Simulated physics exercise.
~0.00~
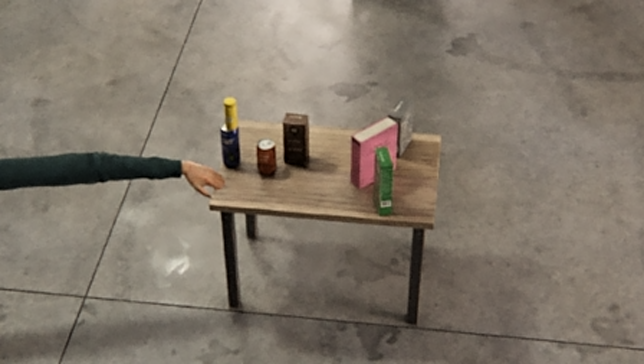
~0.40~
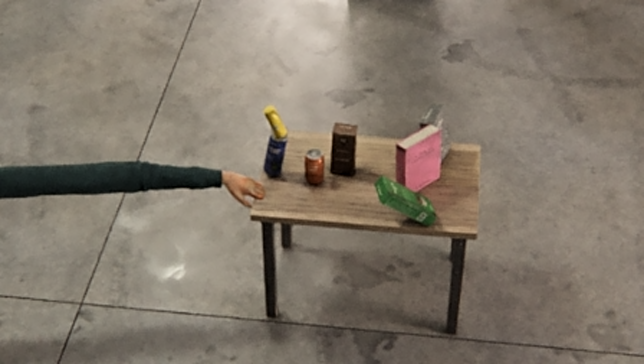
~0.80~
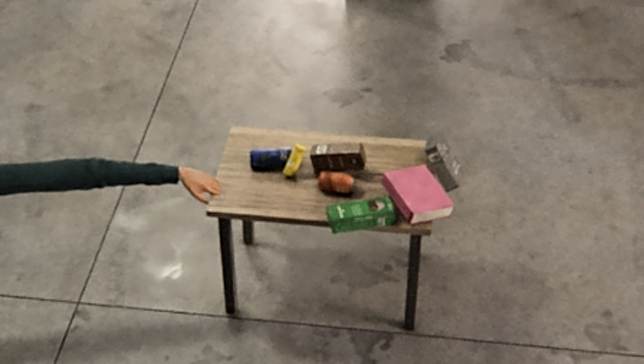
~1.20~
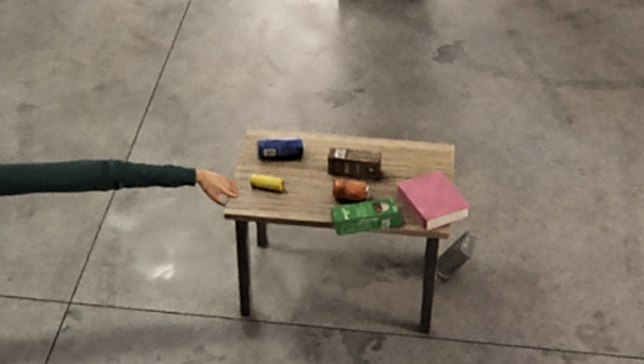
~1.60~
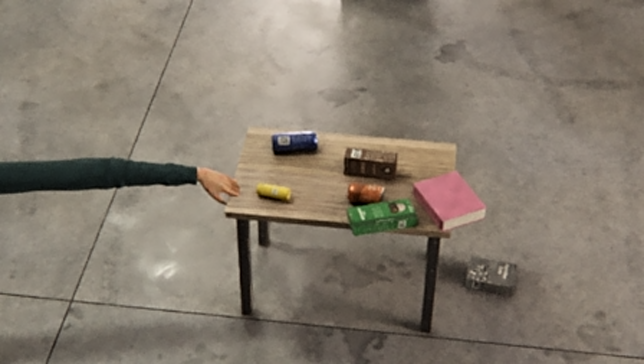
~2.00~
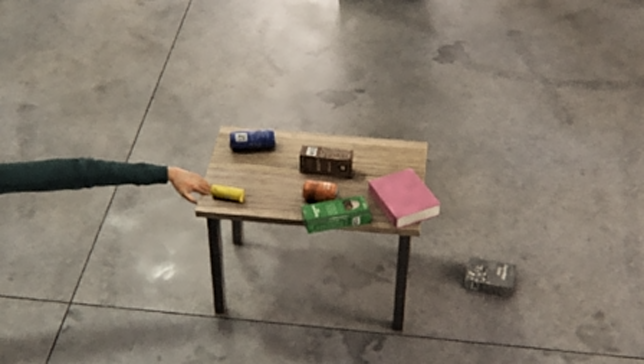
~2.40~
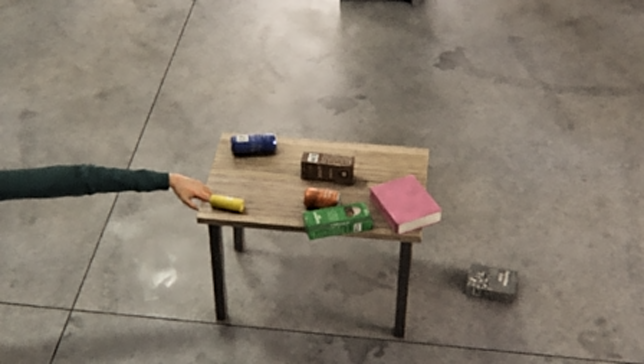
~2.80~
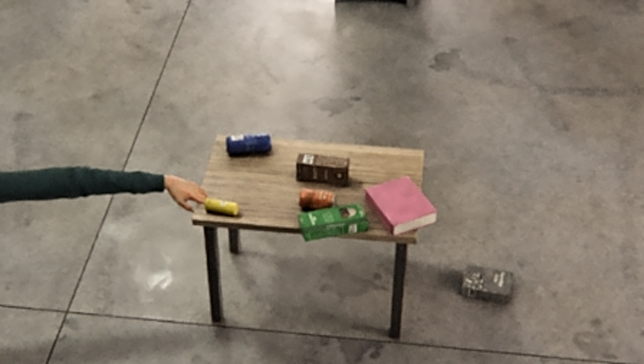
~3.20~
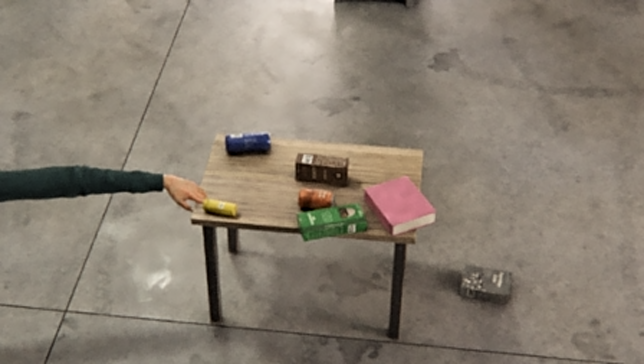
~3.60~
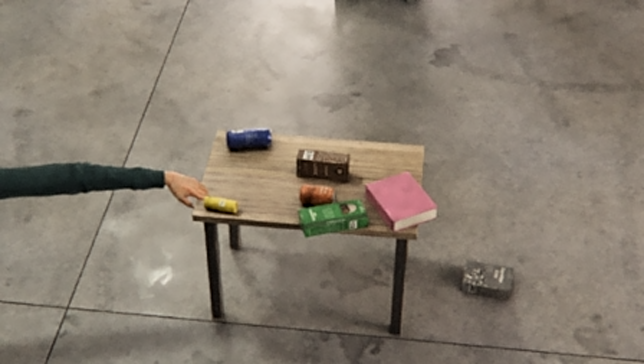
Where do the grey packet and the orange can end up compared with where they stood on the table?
Neither stays in its spot. The grey packet falls off the right side and lies on the floor, while the orange can ends up on its side farther right on the table, between the brown and green packets.
